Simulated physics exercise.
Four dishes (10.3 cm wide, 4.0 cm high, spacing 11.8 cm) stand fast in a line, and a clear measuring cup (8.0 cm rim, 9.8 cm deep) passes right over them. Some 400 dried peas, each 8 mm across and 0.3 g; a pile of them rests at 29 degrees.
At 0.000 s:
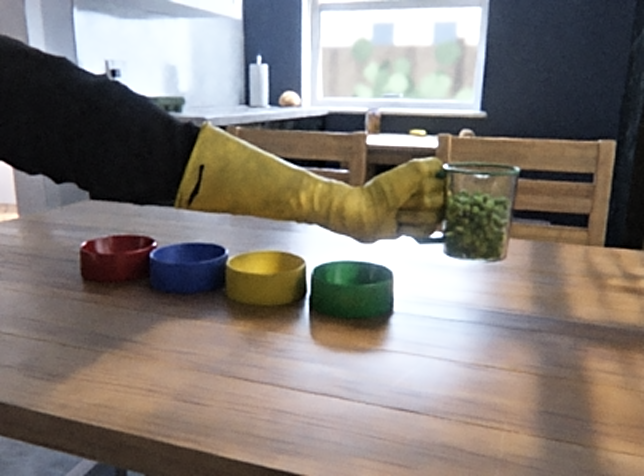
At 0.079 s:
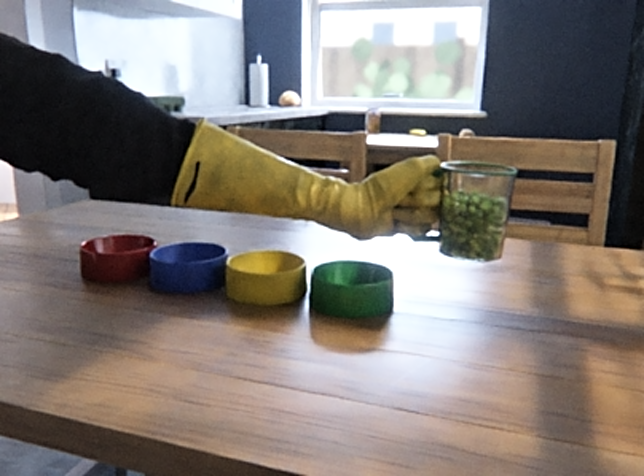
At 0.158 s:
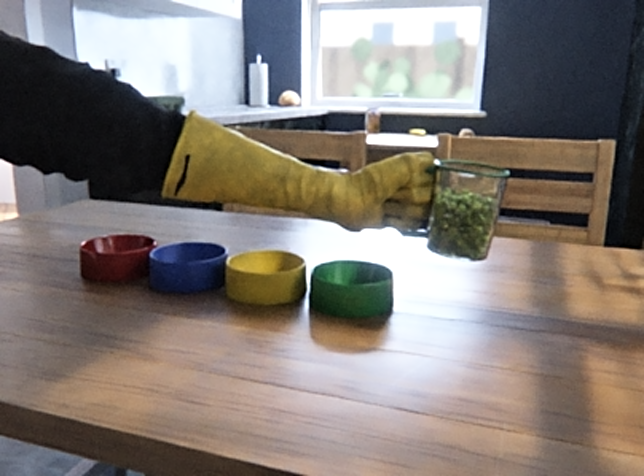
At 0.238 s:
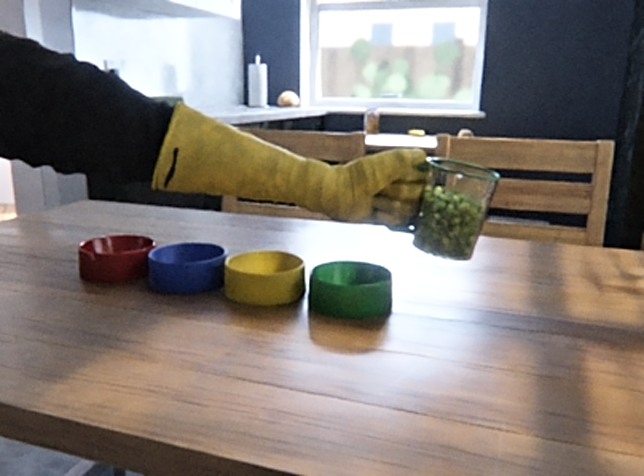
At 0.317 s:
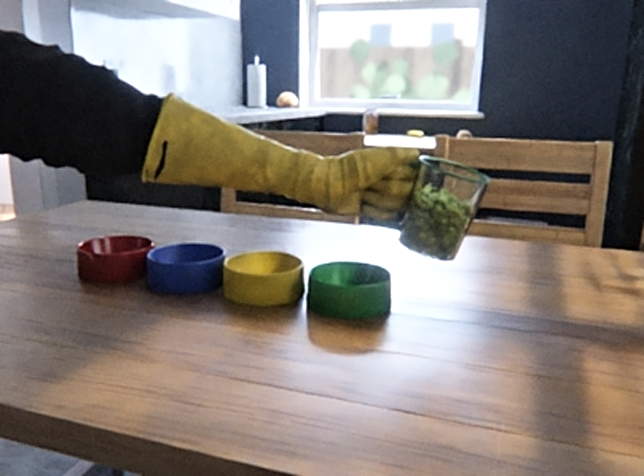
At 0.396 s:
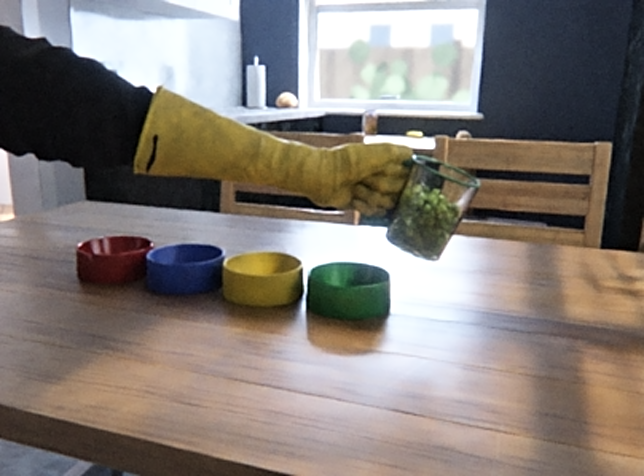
Gloved hand moving a clear cup of green dried peas left while tilting it, near four coloured dishes on a wooden table.
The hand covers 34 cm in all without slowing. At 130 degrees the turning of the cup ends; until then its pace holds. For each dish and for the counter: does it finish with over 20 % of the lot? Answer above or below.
Red: Below, blue: Below, green: Below, yellow: Above, counter: Below.
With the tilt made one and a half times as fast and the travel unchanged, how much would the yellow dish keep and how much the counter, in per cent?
Yellow 0; counter 10.
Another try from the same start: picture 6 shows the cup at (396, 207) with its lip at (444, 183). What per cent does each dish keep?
Red 0, blue 0, green 0, yellow 100.
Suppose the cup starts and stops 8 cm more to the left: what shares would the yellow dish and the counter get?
Then: Yellow 40, counter 20.
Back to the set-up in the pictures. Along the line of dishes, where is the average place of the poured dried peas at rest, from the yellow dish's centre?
About 2 cm to its right.
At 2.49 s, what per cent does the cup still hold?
Roughly 0 per cent.
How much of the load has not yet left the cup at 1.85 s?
Some 85 per cent of the load.
Then, at 1.27 s, tilt 73 degrees; cup holds 100 %.
After 1.85 s, tilt 108 degrees; cup holds 85 %, green 5 %, yellow 5 %.
After 2.49 s, tilt 130 degrees; cup holds 0 %, green 5 %, yellow 80 %.
In the end, at 2.8 s, red 0 %, blue 0 %, green 5 %, yellow 80 %, counter 10 %.
